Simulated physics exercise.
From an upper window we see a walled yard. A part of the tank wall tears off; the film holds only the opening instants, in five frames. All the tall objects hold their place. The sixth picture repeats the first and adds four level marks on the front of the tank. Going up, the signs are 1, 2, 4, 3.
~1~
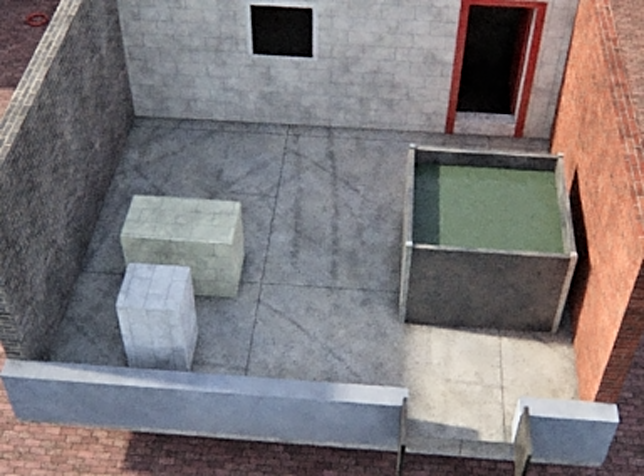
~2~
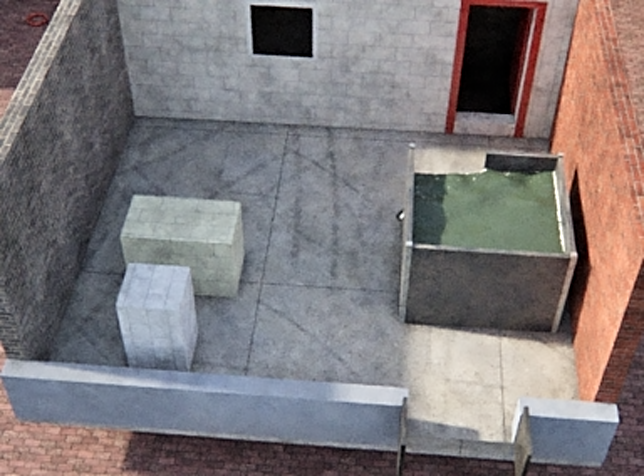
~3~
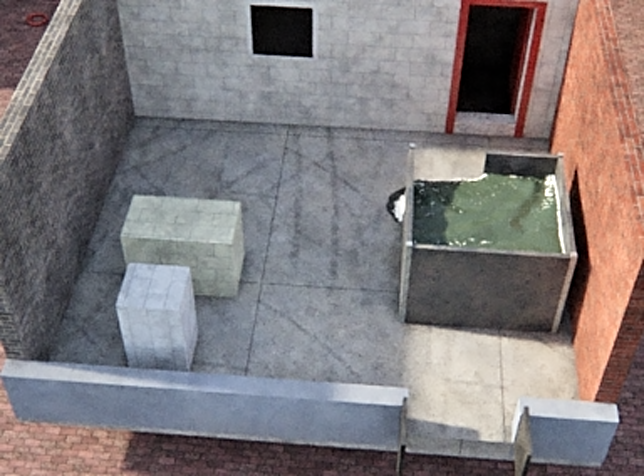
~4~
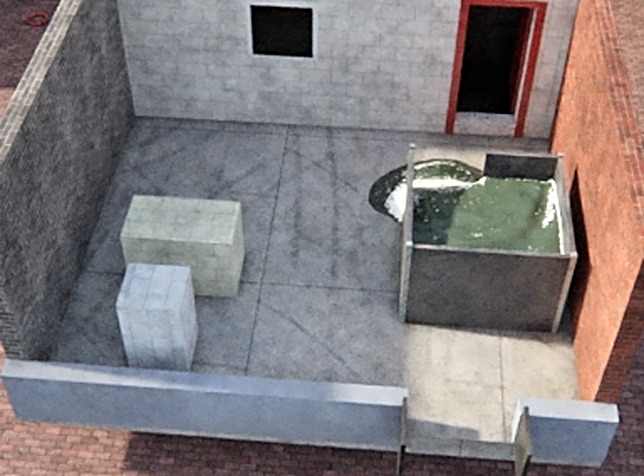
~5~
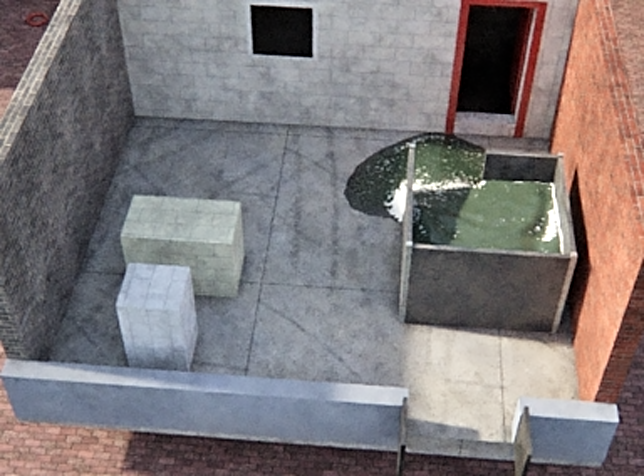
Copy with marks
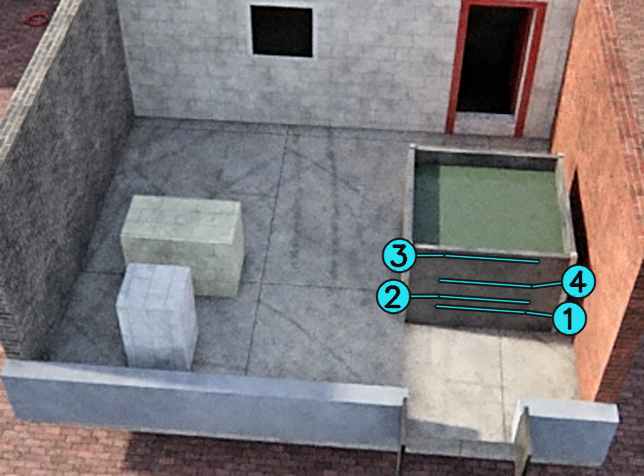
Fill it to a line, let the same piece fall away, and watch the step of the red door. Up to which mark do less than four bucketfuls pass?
2.
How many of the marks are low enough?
Two of them.
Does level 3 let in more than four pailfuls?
Yes.
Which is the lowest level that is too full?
4.
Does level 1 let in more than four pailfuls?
No, not at all.
In cyan, 1 at (481, 309); 2 at (483, 299); 3 at (490, 258); 4 at (486, 283); from the bottom up 1, 2, 4, 3.
For level 1, nothing gets over.
For level 2, a splash gets over, under a bucket.
For level 3, dozens of bucketfuls pour in.
For level 4, about 8 bucketfuls get in.
